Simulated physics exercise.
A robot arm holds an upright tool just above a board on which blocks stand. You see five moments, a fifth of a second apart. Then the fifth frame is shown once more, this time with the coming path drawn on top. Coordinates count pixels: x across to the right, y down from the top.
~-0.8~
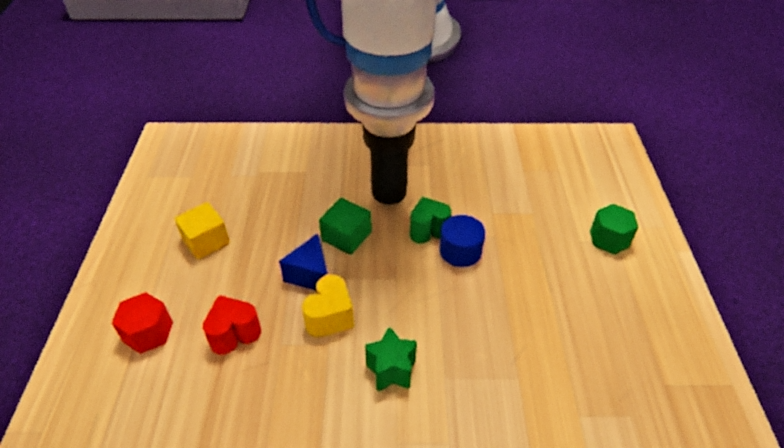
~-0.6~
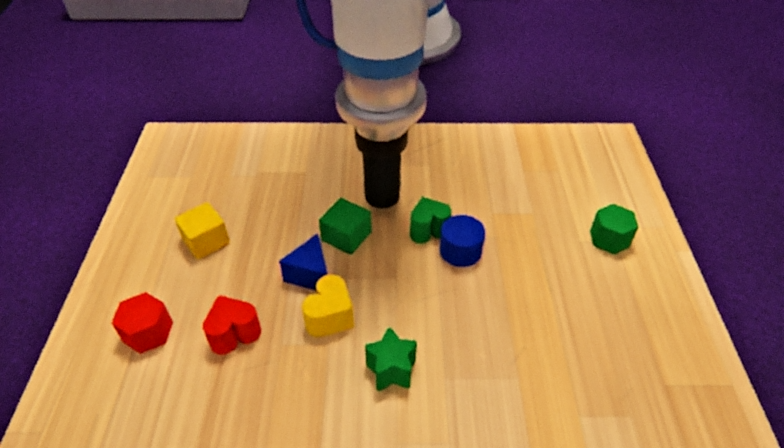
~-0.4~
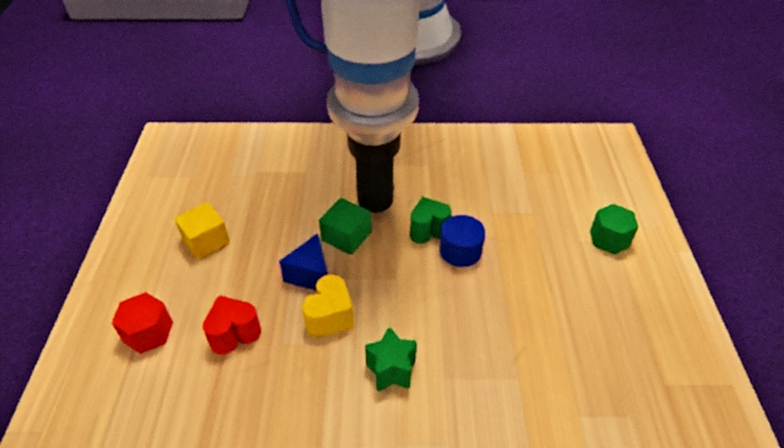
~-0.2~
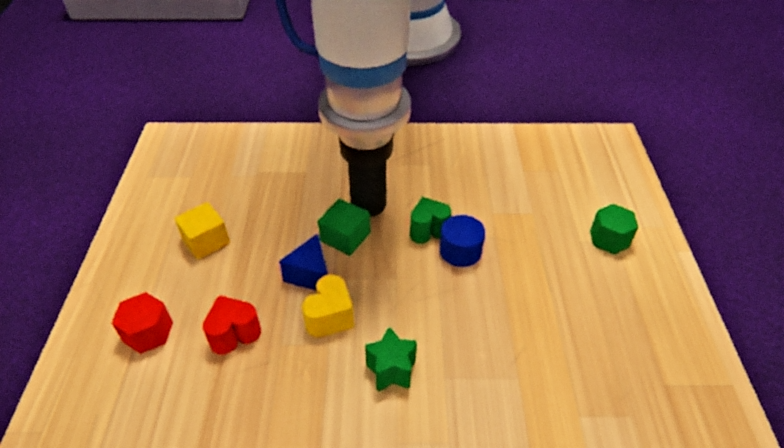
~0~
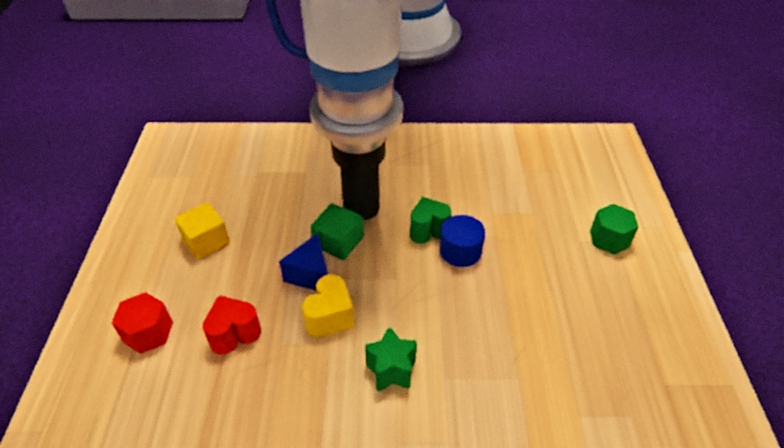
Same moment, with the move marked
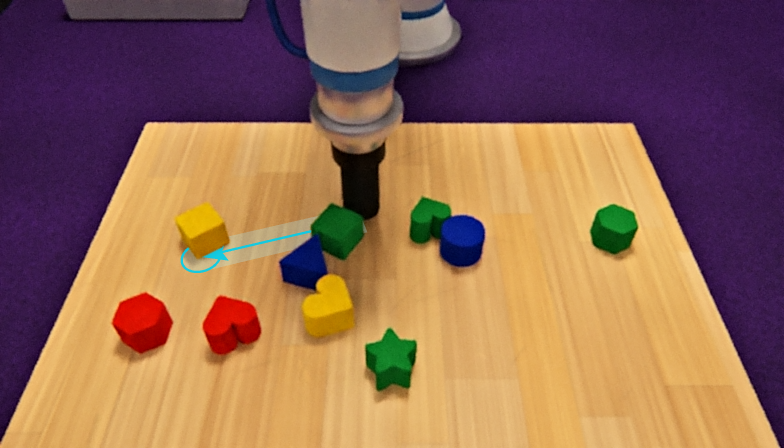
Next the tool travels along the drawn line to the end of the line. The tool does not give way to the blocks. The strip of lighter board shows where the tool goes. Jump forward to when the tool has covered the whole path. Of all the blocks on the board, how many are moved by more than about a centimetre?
I expect three or more blocks to move.
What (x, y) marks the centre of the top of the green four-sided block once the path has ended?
Its top centre lands on (267, 250).
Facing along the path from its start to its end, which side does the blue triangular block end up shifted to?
It's set to shift left.
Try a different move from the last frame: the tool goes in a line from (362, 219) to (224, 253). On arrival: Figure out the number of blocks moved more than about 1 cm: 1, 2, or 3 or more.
Going by the path, three or more of them shift by more than about 1 cm.
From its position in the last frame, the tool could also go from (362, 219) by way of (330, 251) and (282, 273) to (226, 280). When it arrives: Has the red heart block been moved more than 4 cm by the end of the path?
Short answer: No.
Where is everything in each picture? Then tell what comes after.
The first frame shows tool's lower end (389, 193); yellow four-sided block (199, 220); blue triangular block (308, 255); green four-sided block (345, 215); green heart block (430, 210).
The second frame shows tool (382, 197); blocks still.
The third frame shows tool (376, 201); blocks still.
The fourth frame shows tool (369, 205); blocks still.
The fifth frame shows tool (362, 209); yellow four-sided block (199, 220); blue triangular block (308, 255); green four-sided block (337, 221); green heart block (430, 210).
Drawn move, straight from (362, 219) to (201, 257).
What follows on the original path. One third of the way, tool (308, 221); blue triangular block (294, 268), turned 60° anticlockwise; green four-sided block (288, 238), turned 15° anticlockwise.
Two thirds of the way, tool (254, 234); blue triangular block (291, 274), turned 90° anticlockwise; green four-sided block (267, 250), turned 45° anticlockwise.
At the end, tool (197, 247); yellow four-sided block (165, 217), turned 45° clockwise; blue triangular block (291, 274), turned 90° anticlockwise; green four-sided block (267, 250), turned 45° anticlockwise; green heart block still.
